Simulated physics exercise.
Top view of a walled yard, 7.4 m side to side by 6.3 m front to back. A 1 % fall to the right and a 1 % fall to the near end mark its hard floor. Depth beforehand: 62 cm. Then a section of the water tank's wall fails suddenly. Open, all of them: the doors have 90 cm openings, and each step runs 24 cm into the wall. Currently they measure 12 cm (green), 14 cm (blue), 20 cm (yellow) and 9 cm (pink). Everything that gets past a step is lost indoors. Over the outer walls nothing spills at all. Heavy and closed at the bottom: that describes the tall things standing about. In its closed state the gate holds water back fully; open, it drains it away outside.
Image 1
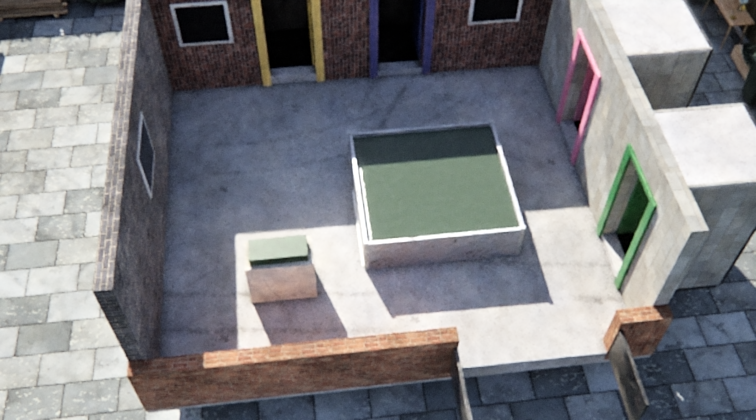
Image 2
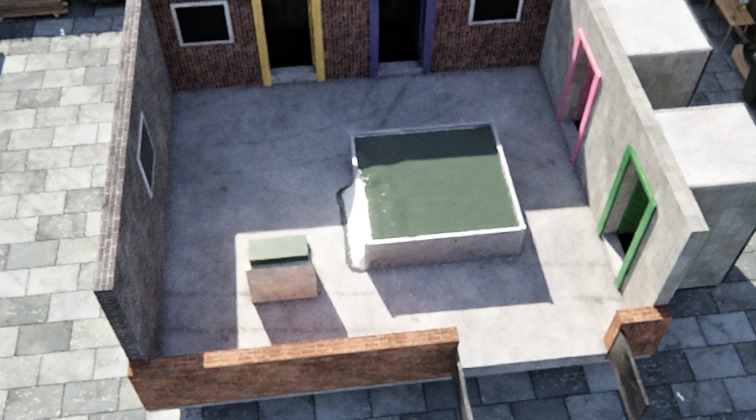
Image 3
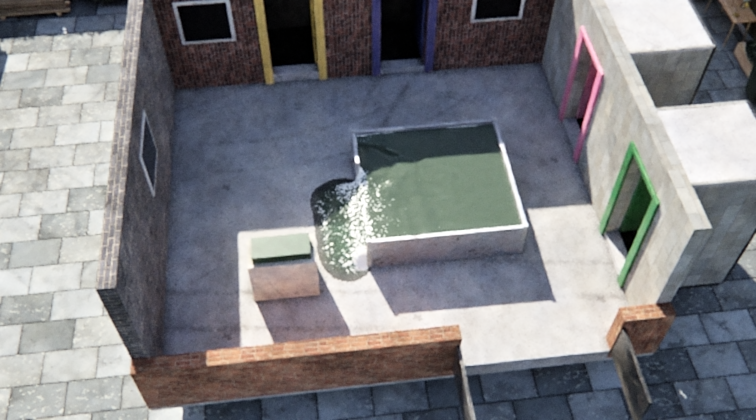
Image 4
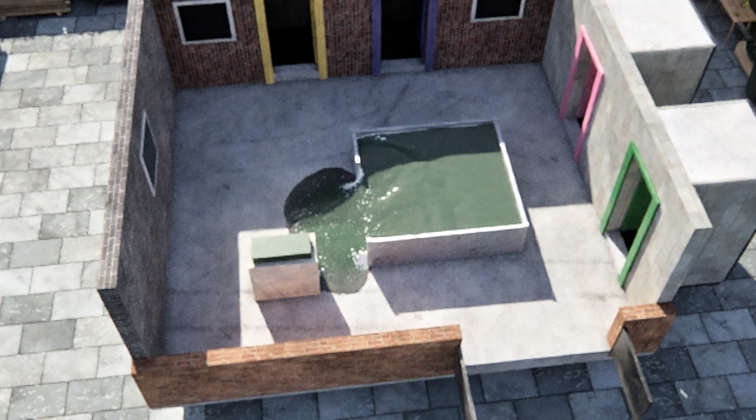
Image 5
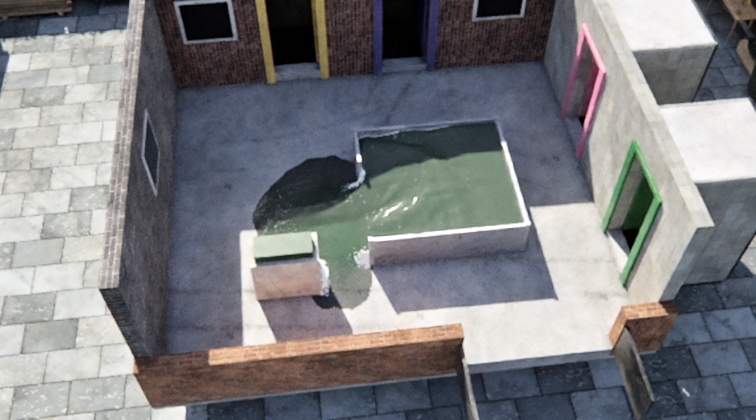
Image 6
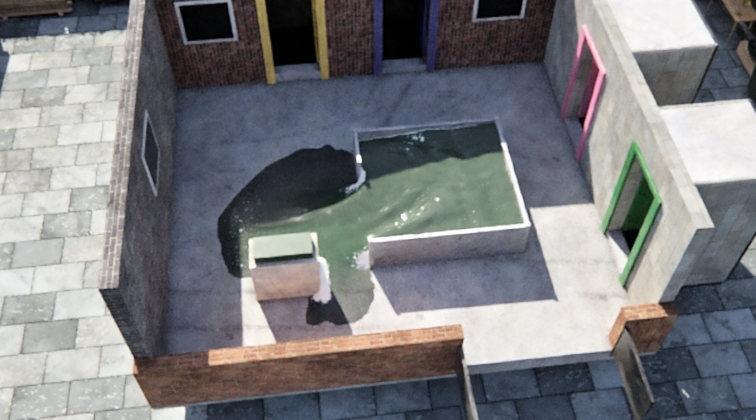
In the video, the left side of a raised tank of green water opens in a walled yard, and water pours out through the gap, spreading leftward across the grey floor and around a small box near the front wall.
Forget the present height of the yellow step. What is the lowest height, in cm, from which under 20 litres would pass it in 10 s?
6 cm.
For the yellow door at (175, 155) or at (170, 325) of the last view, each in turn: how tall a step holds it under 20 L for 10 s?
Roughly 11.0 cm, then roughly 12.0 cm.
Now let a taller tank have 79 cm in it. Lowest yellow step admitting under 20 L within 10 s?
You'd need a step of close to 8.5 cm.
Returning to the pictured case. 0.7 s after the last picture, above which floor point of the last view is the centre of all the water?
Approximately (393, 214).
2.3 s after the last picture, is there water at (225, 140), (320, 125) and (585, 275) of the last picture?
In order: Soaked, untouched, untouched.
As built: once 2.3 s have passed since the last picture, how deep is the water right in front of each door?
Depths in cm: Green 0, blue 0, yellow 0, pink 0.
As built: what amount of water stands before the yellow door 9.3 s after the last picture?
5.0 cm.
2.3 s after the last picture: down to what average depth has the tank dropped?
Near 28 cm, averaged.
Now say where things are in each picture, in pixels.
The first picture shows still water, 62 cm deep, in the water tank at (433, 182); the yellow door at (290, 43) is dry.
In the second picture, the front is at (351, 259), 0.3 m from the gap at (362, 218); 0.4 m2 of floor is wet, 62 cm left at the back.
In the third picture, the gap is at (365, 218), the front 0.8 m out at (316, 210); the back of the water tank holds 62 cm.
In the fourth picture, the front is at (289, 217), 1.3 m from the gap at (365, 219); 2.5 m2 of floor is wet, 62 cm left at the back.
In the fifth picture, the gap is at (367, 218), the front 1.8 m out at a hidden place; the back of the water tank holds 62 cm.
In the sixth picture, the front is at (225, 240), 2.4 m from the gap at (367, 218); 5.3 m2 of floor is wet, 62 cm left at the back; 2.1 m in a straight line remain to the yellow door at (294, 41).
Then, 0.7 s after the last picture water covers 25 % of the floor, deepest (42 cm) near (323, 266); it has not reached the yellow door.
Then, 2.3 s after the last picture water covers 40 % of the floor, deepest (34 cm) near (171, 245); it has not reached the yellow door.
Then, 9.3 s after the last picture water covers 100 % of the floor, deepest (16 cm) near (511, 197); 5 cm at the yellow door, 0 litres in over its 20 cm step.
At the yellow door as built, the water peaked near 11 cm, 3.3 s after the last picture.
Run again over the same 10 s with other heights there, 35 litres in over 4.5 cm, 11 litres over 7 cm. The limit of 20 litres is kept from about 6 cm up.
